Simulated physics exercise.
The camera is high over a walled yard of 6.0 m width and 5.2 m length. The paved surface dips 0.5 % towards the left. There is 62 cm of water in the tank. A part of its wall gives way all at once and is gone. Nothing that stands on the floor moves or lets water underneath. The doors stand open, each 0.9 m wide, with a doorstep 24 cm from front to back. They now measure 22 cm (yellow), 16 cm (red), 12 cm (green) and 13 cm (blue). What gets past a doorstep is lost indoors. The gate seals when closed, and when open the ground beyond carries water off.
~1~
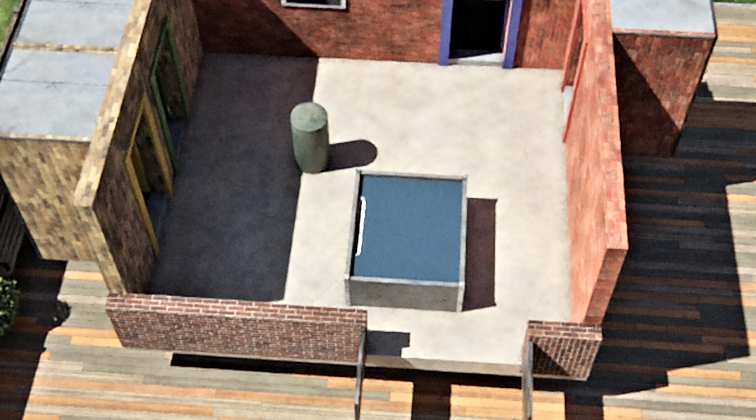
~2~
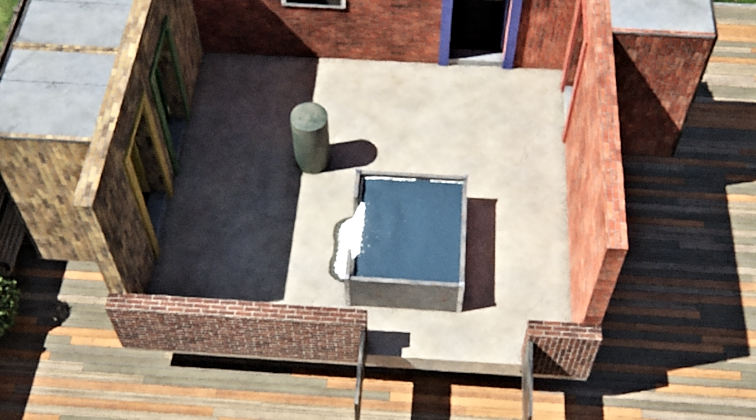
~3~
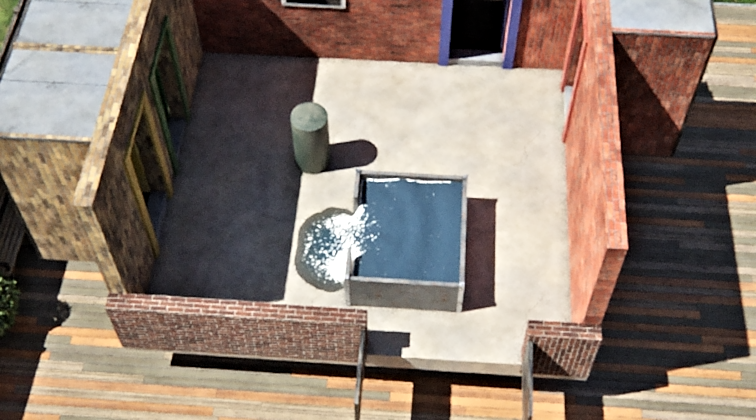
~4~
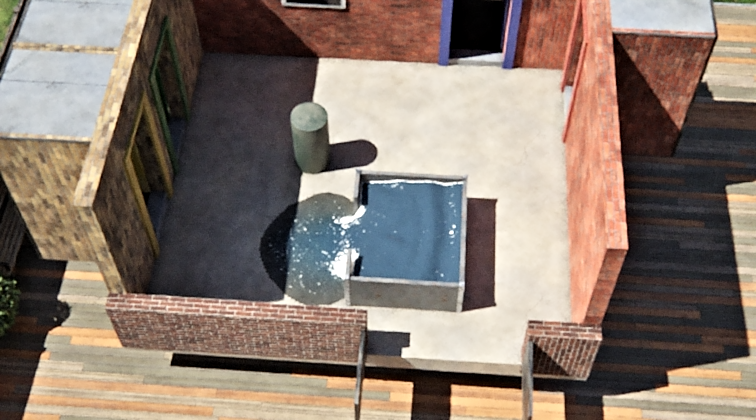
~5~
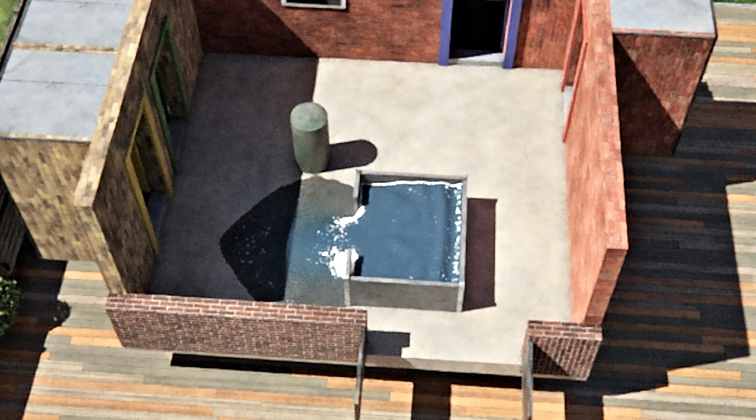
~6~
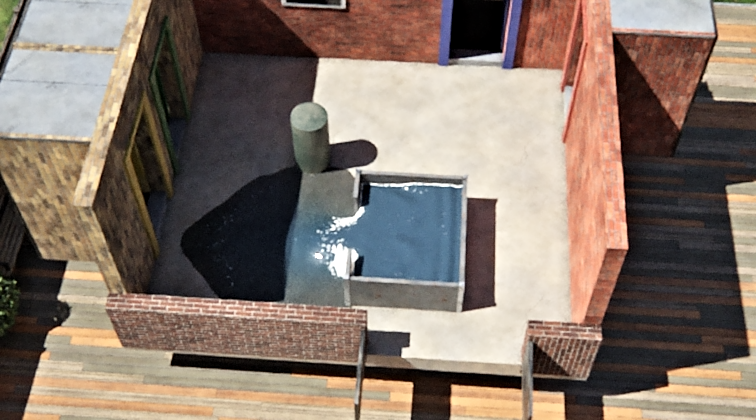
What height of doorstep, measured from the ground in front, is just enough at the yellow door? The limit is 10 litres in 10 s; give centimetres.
It would have to be roughly 21 cm high.
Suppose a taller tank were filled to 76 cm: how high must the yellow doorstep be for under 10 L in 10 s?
Then roughly 27 cm.
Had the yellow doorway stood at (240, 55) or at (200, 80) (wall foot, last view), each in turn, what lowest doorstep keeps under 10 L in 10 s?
About 15 and 13.5 cm.
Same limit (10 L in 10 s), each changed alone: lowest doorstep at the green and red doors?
About 12.5 cm at green and 6.0 cm at red.
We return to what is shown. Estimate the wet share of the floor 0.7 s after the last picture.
About 30 per cent.
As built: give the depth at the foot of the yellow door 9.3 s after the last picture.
Some 7.0 cm.
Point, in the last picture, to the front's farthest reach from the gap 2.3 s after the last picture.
Near (203, 59).
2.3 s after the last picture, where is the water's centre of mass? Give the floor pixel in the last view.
Near (287, 231).
Then, 0.7 s after the last picture water covers 30 % of the floor, deepest (40 cm) near (141, 324); 24 cm at the yellow door, 0 litres in over its 22 cm doorstep.
Then, 2.3 s after the last picture water covers 35 % of the floor, deepest (22 cm) near (203, 59); 18 cm at the yellow door, 7 litres in over its 22 cm doorstep.
Then, 9.3 s after the last picture water covers 95 % of the floor, deepest (8 cm) near (177, 170); 7 cm at the yellow door, 7 litres in over its 22 cm doorstep.
At the yellow door as built, the water peaked near 26 cm, 0.5 s after the last picture.
With a doorstep of 17.5 cm, 36 litres would have come in within the 10 s; with 23.5 cm, 3 litres. So under 10 litres takes about 21 cm.
